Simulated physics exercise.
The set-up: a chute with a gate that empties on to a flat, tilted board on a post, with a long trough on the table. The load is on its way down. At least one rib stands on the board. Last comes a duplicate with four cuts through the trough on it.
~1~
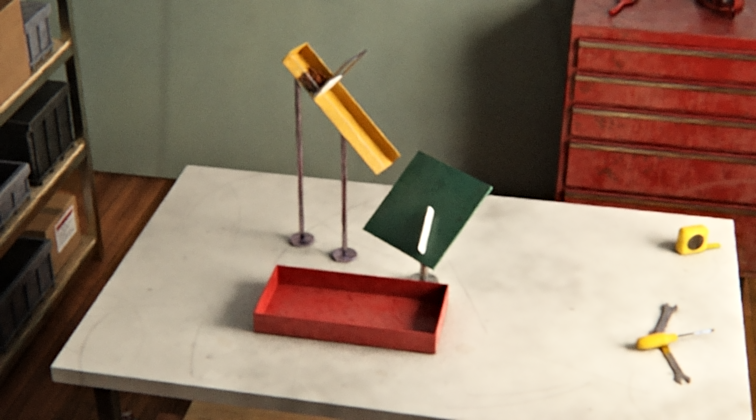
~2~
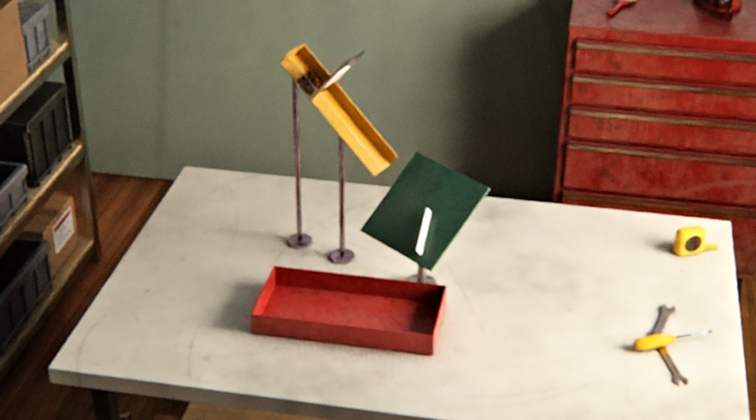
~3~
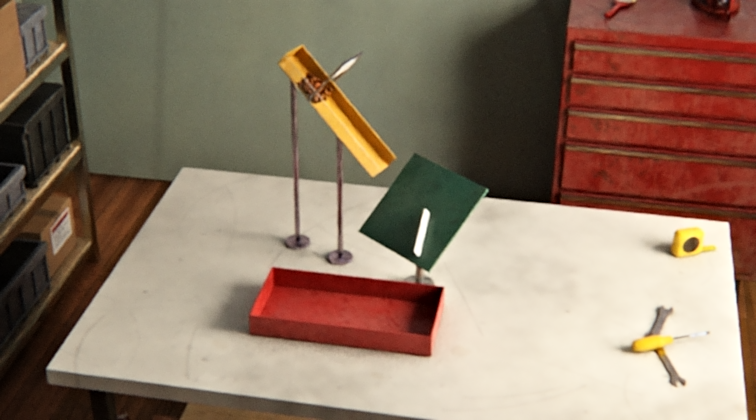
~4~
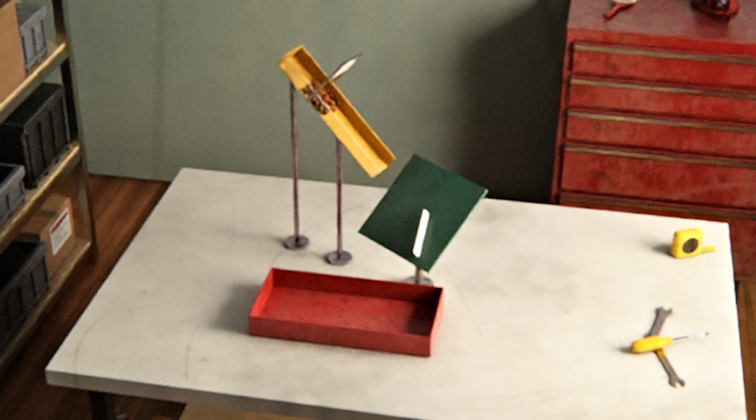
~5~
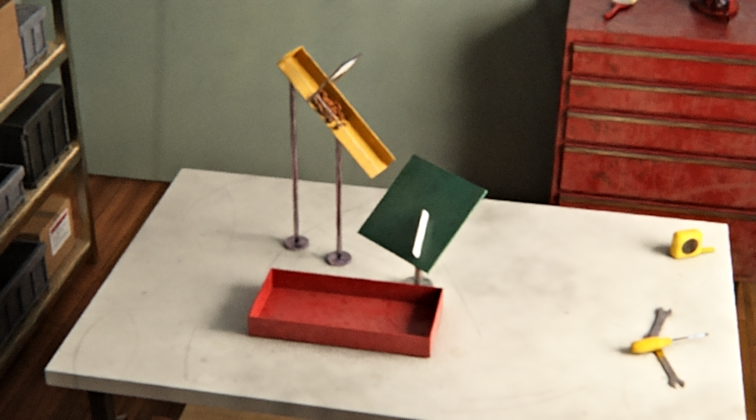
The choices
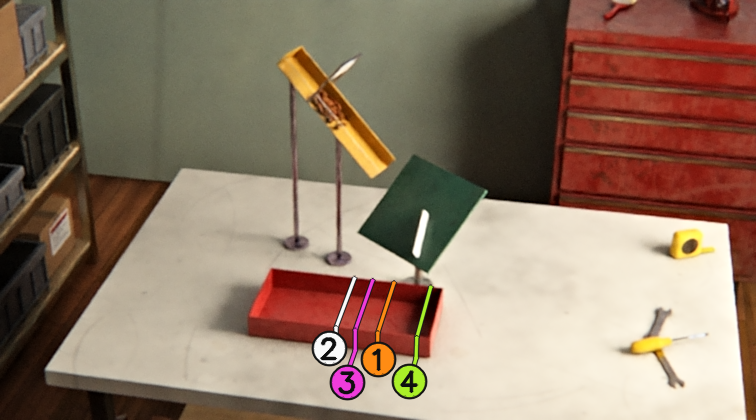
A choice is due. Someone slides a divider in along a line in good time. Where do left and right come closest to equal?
1 beats the others.
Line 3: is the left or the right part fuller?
The right side.
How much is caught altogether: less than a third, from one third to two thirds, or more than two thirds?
More than two thirds.
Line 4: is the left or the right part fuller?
The left side.
On the marked copy, line 1 crosses the front rim at (377, 332); line 2 crosses the front rim at (336, 327); line 3 crosses the front rim at (355, 329); line 4 crosses the front rim at (416, 336).
With 1, of what is caught, roughly a third on the left of the divider, roughly two thirds on the right.
With 2, of what is caught, just a few on the left of the divider, almost all on the right.
With 3, of what is caught, about a tenth on the left of the divider, the larger part on the right.
With 4, of what is caught, every piece on the left of the divider, not one piece on the right.
